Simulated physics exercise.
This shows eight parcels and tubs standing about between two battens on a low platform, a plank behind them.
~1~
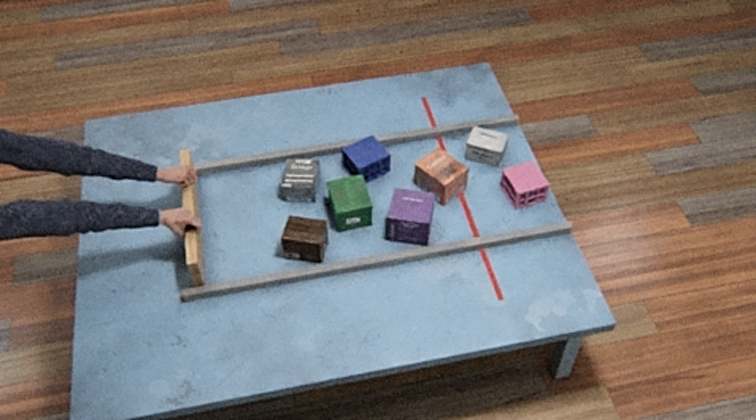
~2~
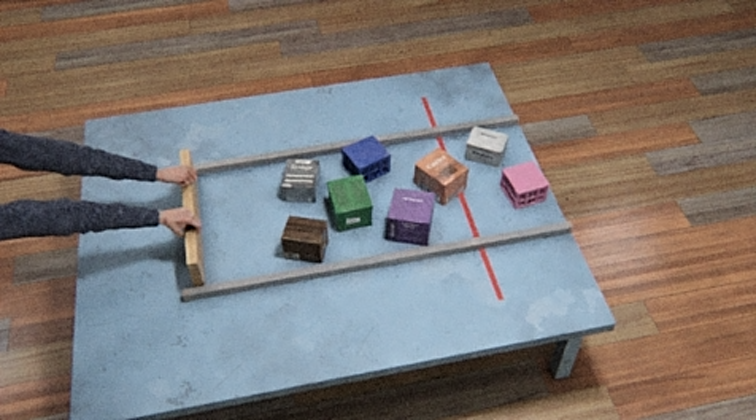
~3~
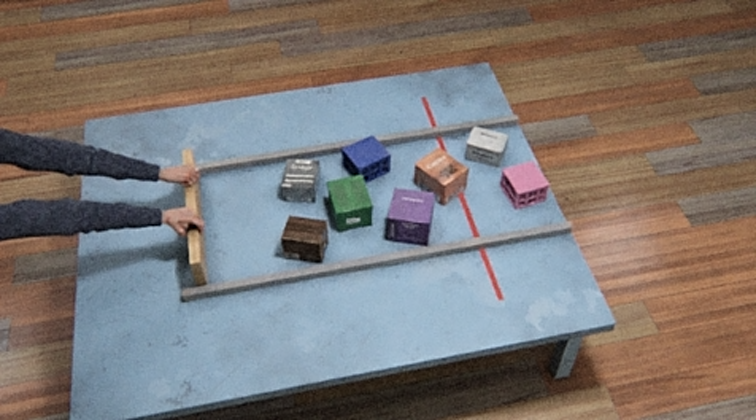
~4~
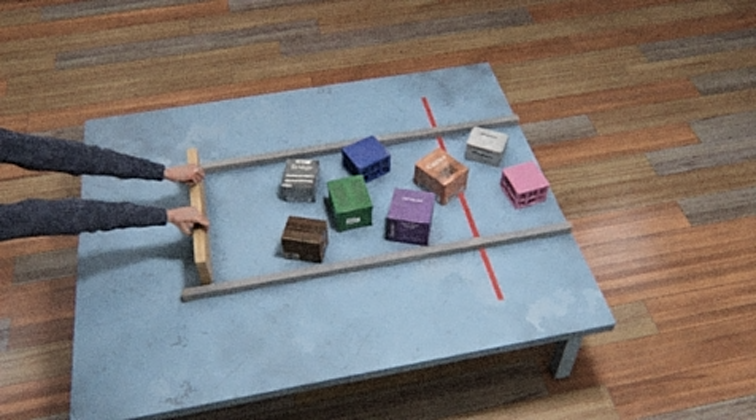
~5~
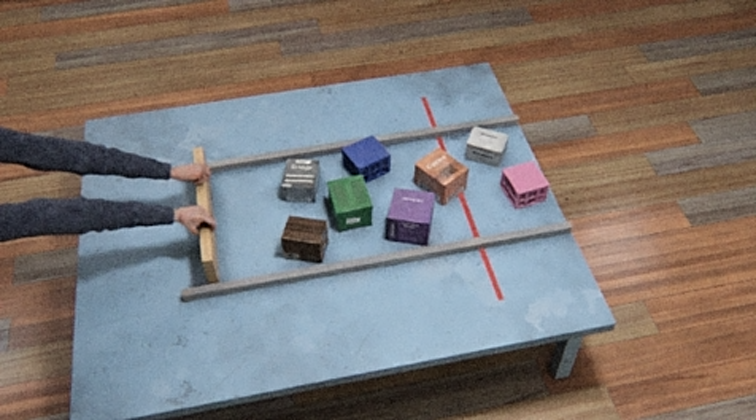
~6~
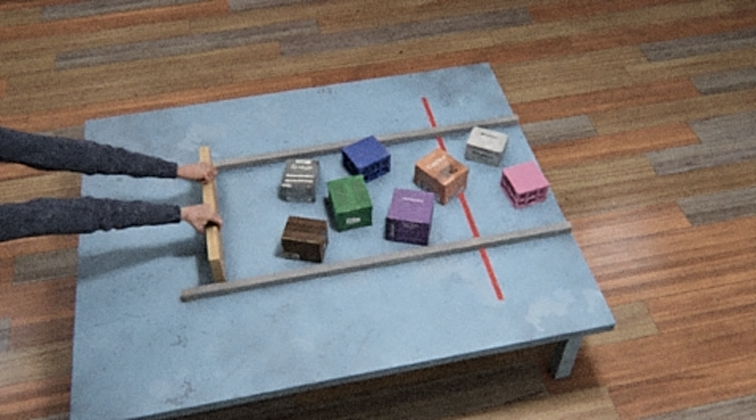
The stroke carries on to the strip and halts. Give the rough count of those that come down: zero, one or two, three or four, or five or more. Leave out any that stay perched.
The number that fall off is one or two.
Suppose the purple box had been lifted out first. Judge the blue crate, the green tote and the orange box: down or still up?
The blue crate remains up; the green tote holds on; the orange box remains up.
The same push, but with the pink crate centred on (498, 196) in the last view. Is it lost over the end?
The pink crate is lost.
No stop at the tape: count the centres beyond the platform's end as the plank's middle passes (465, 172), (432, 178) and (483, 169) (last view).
The counts: 2, 0 and 3.
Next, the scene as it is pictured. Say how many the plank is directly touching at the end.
The number is 3.
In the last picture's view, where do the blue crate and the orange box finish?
First (494, 140), then (530, 161).
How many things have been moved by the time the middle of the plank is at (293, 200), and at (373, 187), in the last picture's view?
First 2, then 6.
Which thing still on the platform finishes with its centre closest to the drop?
Foremost is the orange box.
A little later, none off yet; pink crate at rest near (524, 185); white box at rest near (487, 147); orange box at rest near (441, 176).
When it is over, the number that fall off is one or two; down, white box and pink crate.
